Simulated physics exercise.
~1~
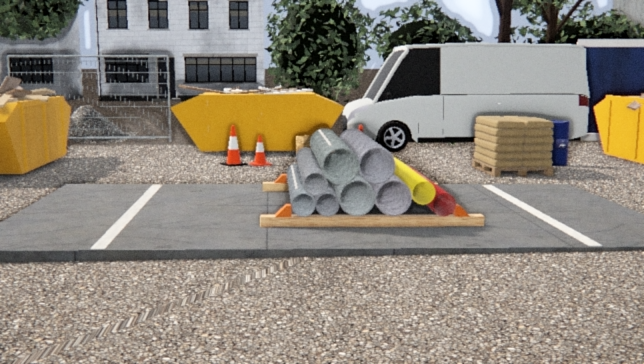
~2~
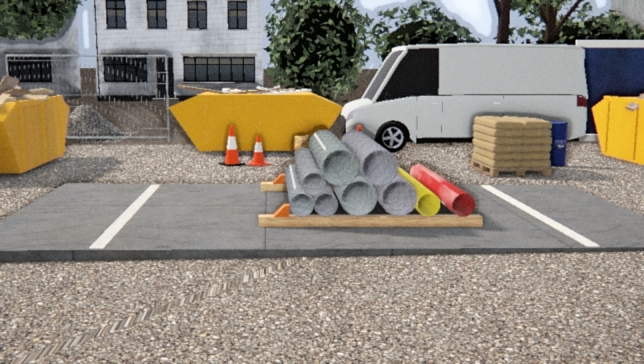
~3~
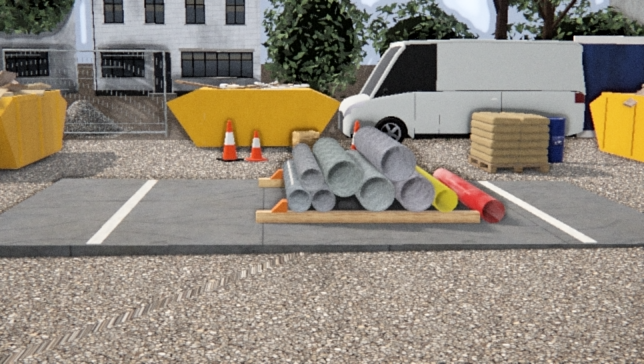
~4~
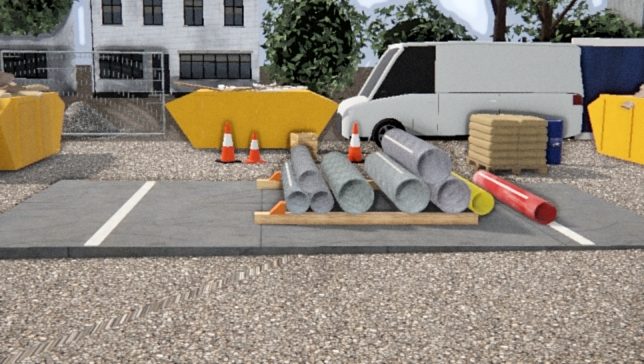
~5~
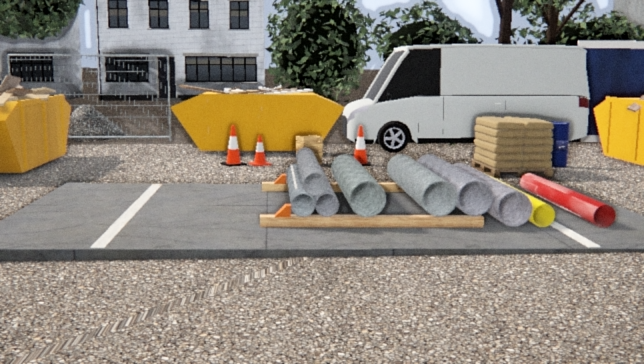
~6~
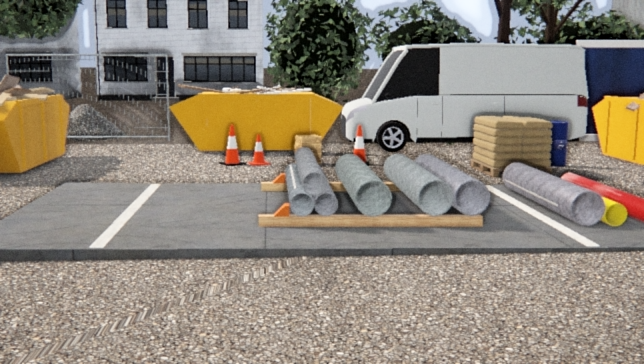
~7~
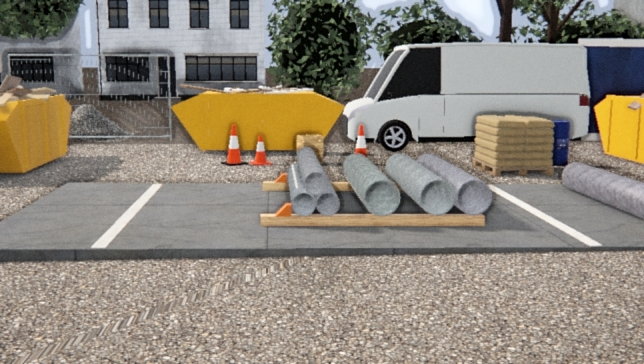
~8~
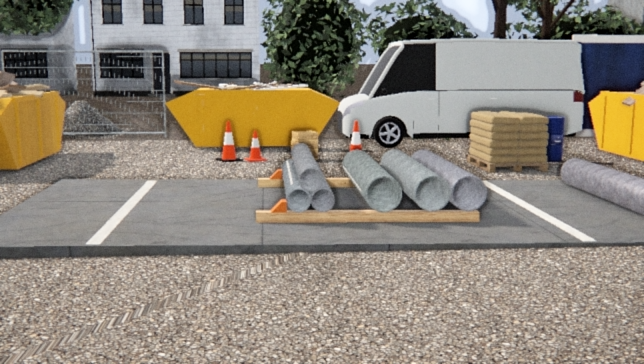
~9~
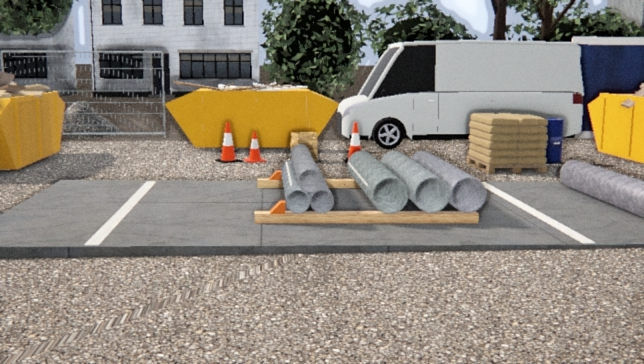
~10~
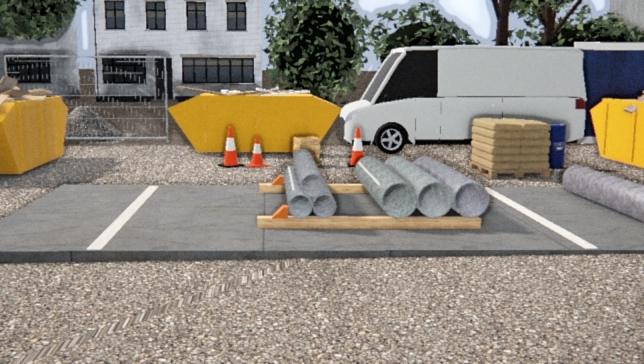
Stacked pipes collapsing and rolling right off timber bearers, red and yellow ones leaving view, several grey pipes left lying still.
